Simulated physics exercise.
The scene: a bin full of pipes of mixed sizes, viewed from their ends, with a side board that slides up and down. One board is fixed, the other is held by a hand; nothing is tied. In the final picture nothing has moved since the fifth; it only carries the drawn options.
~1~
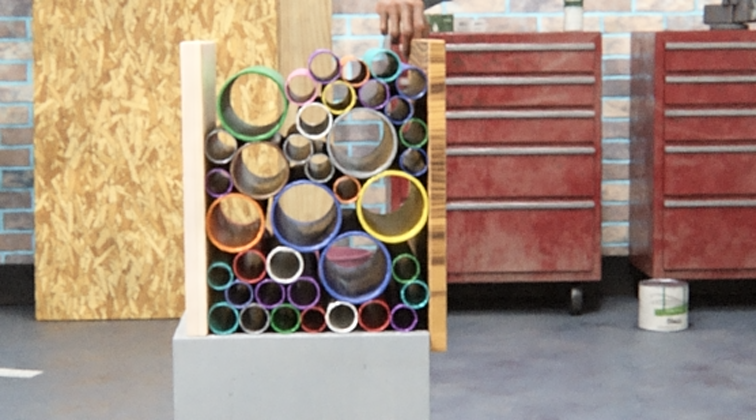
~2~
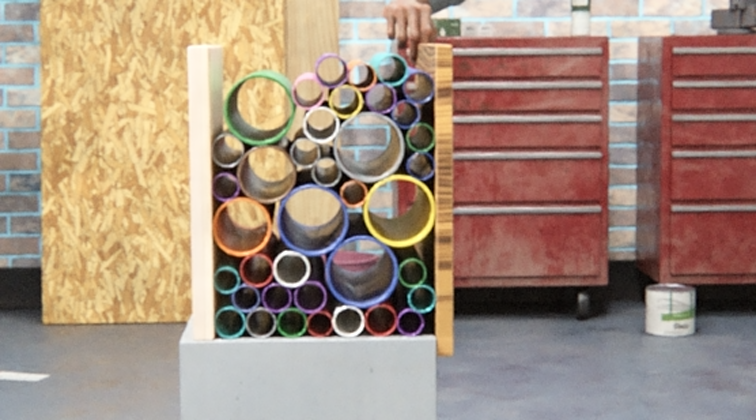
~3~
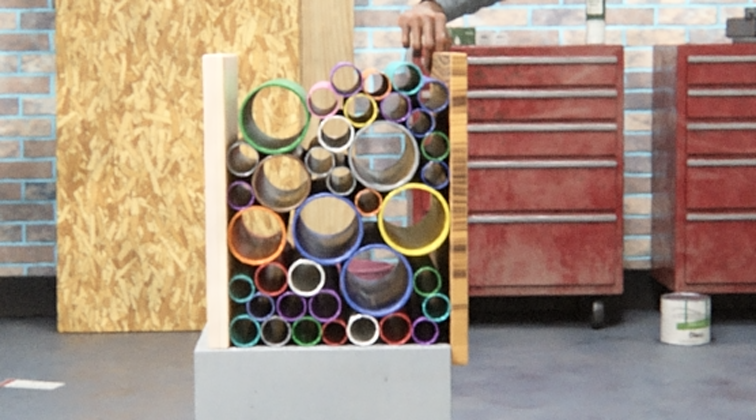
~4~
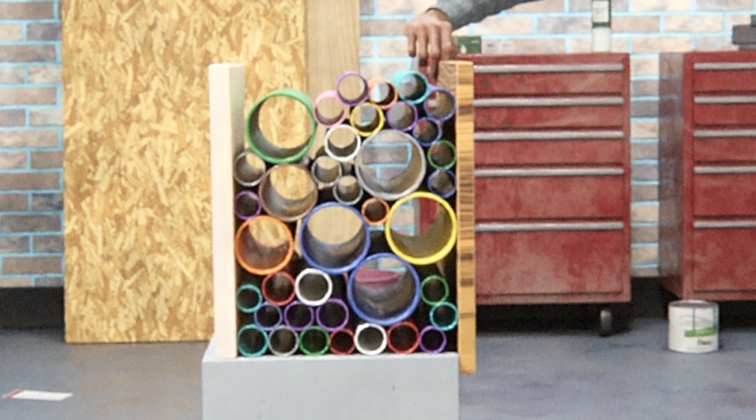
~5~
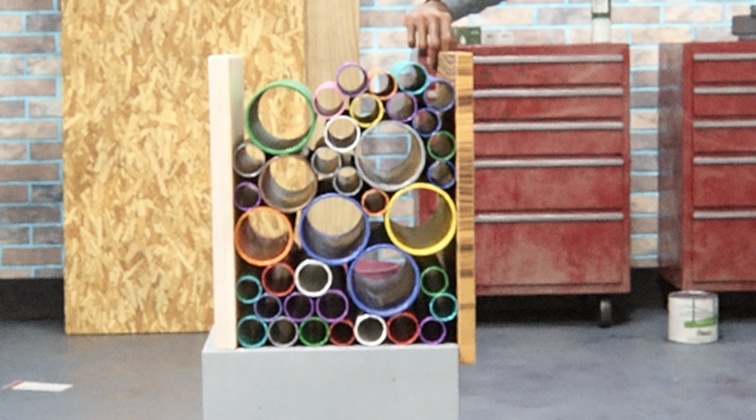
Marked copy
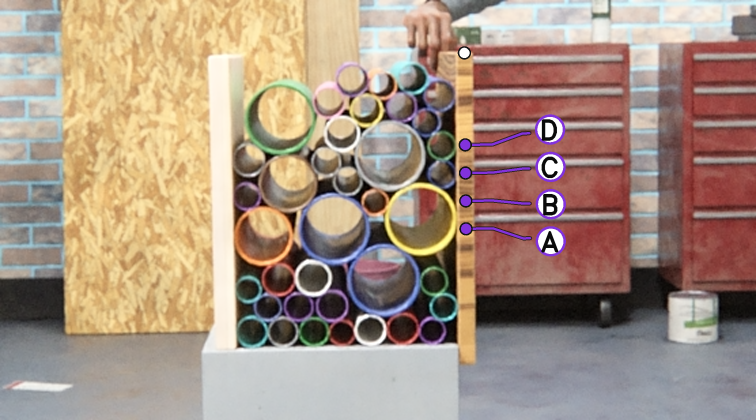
A hand rests on top of the right wooden side board of a bin in a workshop, seen from the front at the open ends of its pipes. Green, orange, blue, yellow and white-rimmed pipes fill it above a grey base, with a tan panel behind at left and red drawer cabinets at right. The pipes and board stay still while the camera drifts left and up, then dips slightly, showing more forearm.
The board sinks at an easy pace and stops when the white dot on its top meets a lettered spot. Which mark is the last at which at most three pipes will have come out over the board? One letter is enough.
Lower it to D and no more.
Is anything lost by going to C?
Yes.
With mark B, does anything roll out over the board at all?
Yes, at B.
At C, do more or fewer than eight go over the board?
It loses fewer than eight.
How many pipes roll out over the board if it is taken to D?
It comes to two.
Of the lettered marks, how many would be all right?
The number is one.
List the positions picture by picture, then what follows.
In the first frame, a red pipe (250, 266); a brown pipe (260, 170); a grey pipe (298, 149).
In the second frame, a grey pipe (305, 153); a blue pipe (405, 115).
In the third frame, a purple pipe (347, 81); side board (448, 196).
In the fourth frame, a turquoise pipe (252, 341); a red pipe (403, 338).
In the fifth frame, a yellow pipe (421, 220); a red pipe (279, 280); a brown pipe (288, 184).
On the marked copy, A at (466, 229); B at (466, 201); C at (466, 173); D at (466, 145); the white dot at (465, 53).
Taking D. A third of the way, top of the board (456, 100).
Two thirds of the way, top of the board (456, 145).
When it is over, top of the board (456, 145), two out over the board.
As for the rest, A more than three out over the board; B more than three out over the board; C more than three out over the board.
